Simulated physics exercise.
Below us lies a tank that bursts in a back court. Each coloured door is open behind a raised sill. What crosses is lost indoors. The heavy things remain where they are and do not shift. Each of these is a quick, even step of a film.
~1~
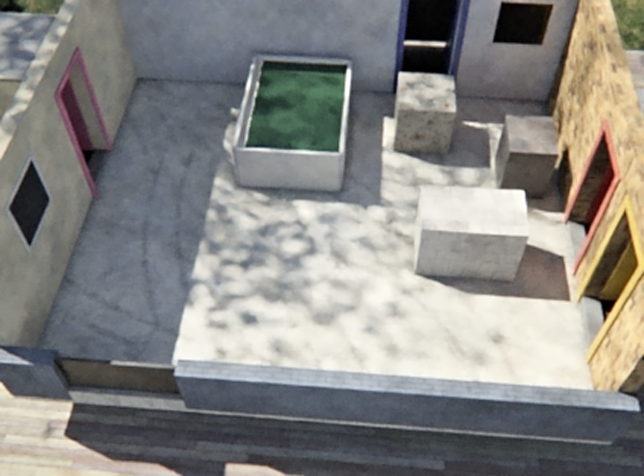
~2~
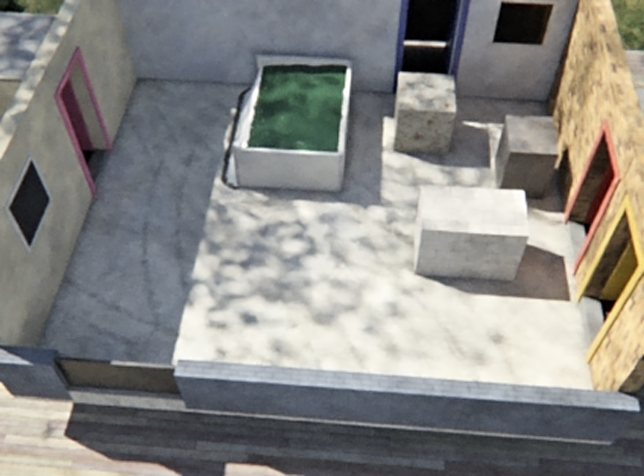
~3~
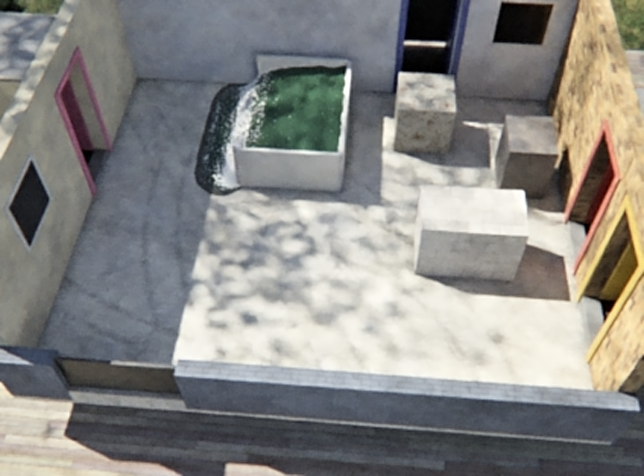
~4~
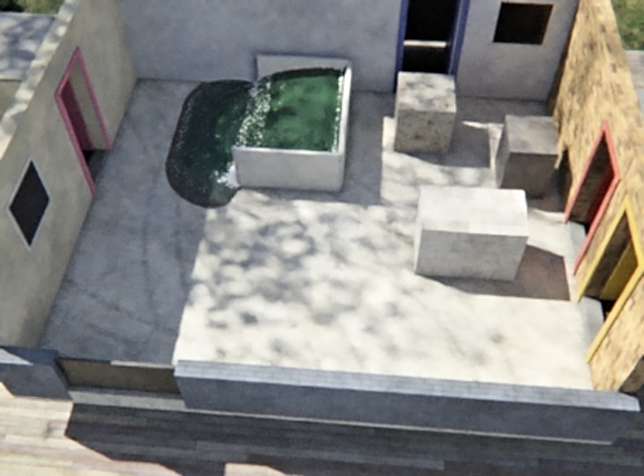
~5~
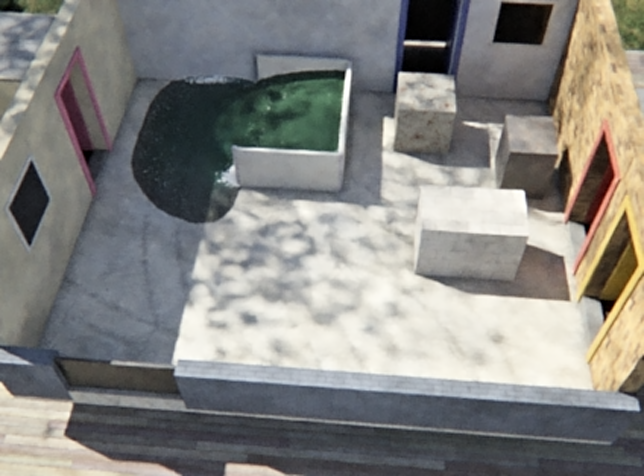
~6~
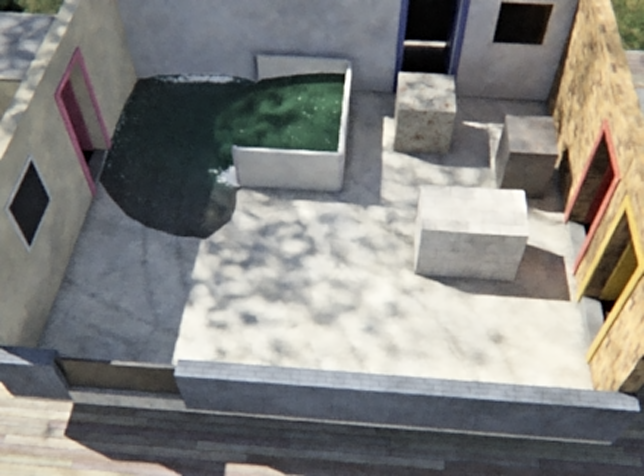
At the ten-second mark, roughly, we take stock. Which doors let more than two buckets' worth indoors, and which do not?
In the end the red door keeps inside the allowance there; the yellow door keeps inside the allowance there; the pink door exceeds the allowance there; the blue door keeps inside the allowance there.
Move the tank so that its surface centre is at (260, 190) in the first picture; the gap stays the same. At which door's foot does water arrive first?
The pink door is first.
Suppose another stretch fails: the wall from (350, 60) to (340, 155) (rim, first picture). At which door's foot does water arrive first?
Answer: The blue one.
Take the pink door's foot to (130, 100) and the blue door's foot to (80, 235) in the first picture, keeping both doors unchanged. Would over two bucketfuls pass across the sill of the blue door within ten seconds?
Blue overflows.
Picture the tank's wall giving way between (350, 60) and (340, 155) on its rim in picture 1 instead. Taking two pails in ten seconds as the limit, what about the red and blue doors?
In brief, the red door goes past the mark; the blue door goes past the mark.
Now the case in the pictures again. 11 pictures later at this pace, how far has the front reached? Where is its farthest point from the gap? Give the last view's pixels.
The farthest point of the front sits at (29, 372).
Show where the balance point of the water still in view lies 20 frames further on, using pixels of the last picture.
Somewhere near (188, 181).
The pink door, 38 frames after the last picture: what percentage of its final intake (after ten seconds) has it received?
That share would be near 100 %.
A moment on, water covers 20 % of the floor; the red door not reached, the yellow door not reached, the pink door far over two buckets in, the blue door not reached.
Next, water covers 25 % of the floor; the red door not reached, the yellow door not reached, the pink door far over two buckets in, the blue door not reached.
Then, water covers 35 % of the floor; the red door not reached, the yellow door not reached, the pink door far over two buckets in, the blue door not reached.
Later, water covers 65 % of the floor; the red door not reached, the yellow door wet at the sill, nothing in, the pink door far over two buckets in, the blue door wet at the sill, nothing in.
In the end, water covers 90 % of the floor; the red door wet at the sill, nothing in, the yellow door wet at the sill, nothing in, the pink door far over two buckets in, the blue door wet at the sill, nothing in.
